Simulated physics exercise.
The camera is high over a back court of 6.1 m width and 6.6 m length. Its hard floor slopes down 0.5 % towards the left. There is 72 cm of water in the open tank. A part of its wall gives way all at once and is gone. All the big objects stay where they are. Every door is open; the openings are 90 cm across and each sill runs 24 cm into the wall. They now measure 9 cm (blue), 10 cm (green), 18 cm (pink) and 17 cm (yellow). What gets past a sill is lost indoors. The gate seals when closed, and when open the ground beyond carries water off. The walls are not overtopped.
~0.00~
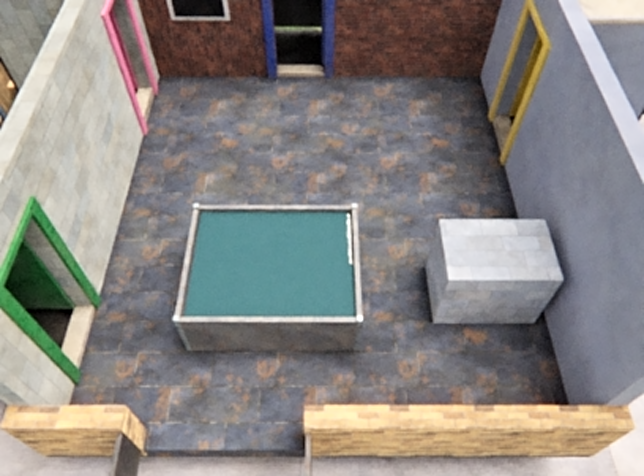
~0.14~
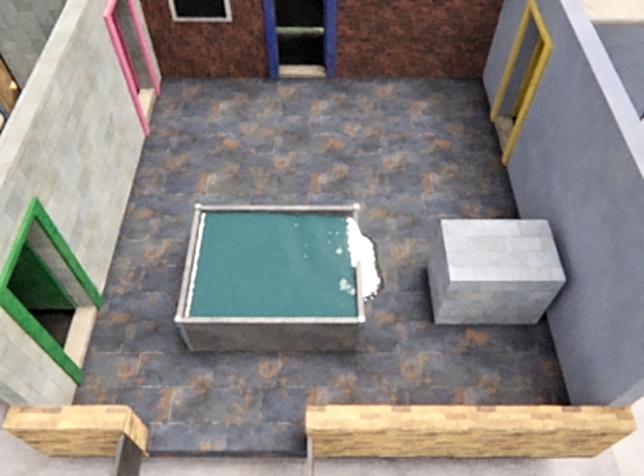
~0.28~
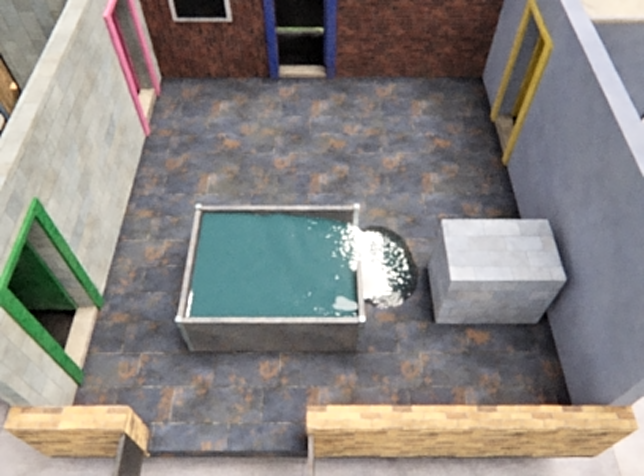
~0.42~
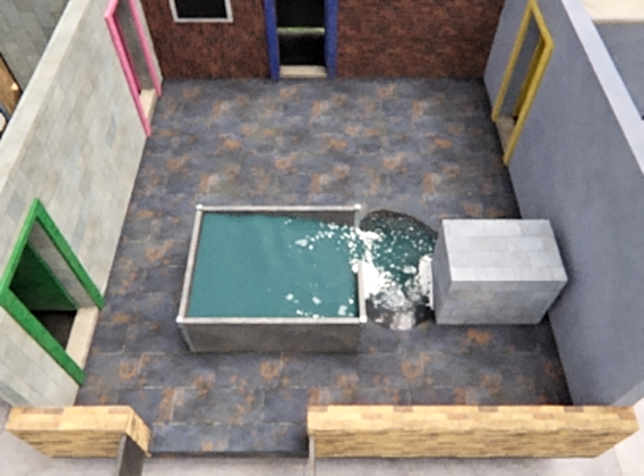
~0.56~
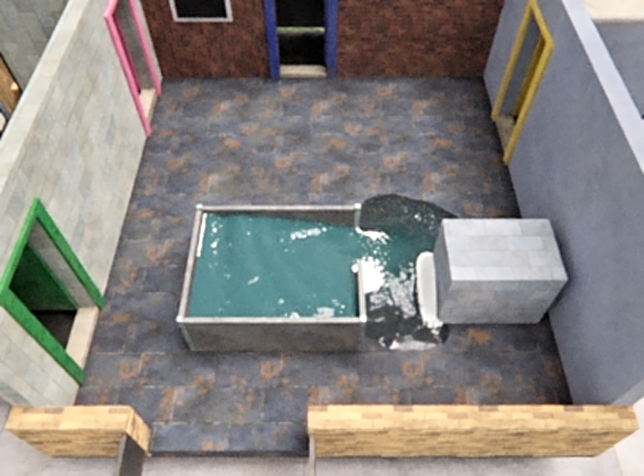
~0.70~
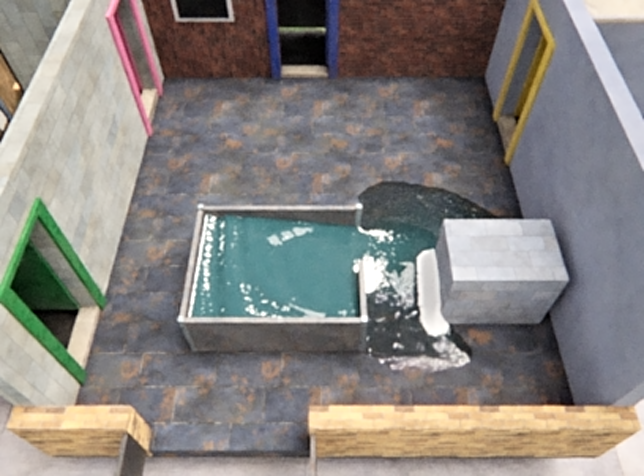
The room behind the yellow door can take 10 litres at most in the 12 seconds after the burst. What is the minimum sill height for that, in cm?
Some 13 cm above the ground.
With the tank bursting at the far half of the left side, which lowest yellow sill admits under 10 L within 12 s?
Some 7.0 cm.
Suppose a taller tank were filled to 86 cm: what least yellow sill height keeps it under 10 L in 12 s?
About 16 cm.
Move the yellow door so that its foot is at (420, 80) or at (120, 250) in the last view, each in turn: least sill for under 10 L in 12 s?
Roughly 20 and 9.0 cm.
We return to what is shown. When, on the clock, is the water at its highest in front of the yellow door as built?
Around 2.0 s.
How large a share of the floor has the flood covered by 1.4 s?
Some 25 per cent of it.
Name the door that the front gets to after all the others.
Last comes the pink one.
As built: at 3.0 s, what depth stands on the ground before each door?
Depths in cm: Blue 0, green 0, pink 0, yellow 15.
After 1.4 s water covers 25 % of the floor, deepest (46 cm) near (427, 274); it has not reached the yellow door.
After 3.0 s water covers 40 % of the floor, deepest (32 cm) near (469, 80); 15 cm at the yellow door, 1 litre in over its 17 cm sill.
After 12.0 s water covers 95 % of the floor, deepest (12 cm) near (96, 333); 6 cm at the yellow door, 1 litre in over its 17 cm sill.
At the yellow door as built, the water arrived by 1.5 s and peaked near 18 cm at 2.0 s.
With a sill of 10.5 cm, 23 litres would have come in within the 12 s; with 14.5 cm, 5 litres. So under 10 litres takes about 13 cm.
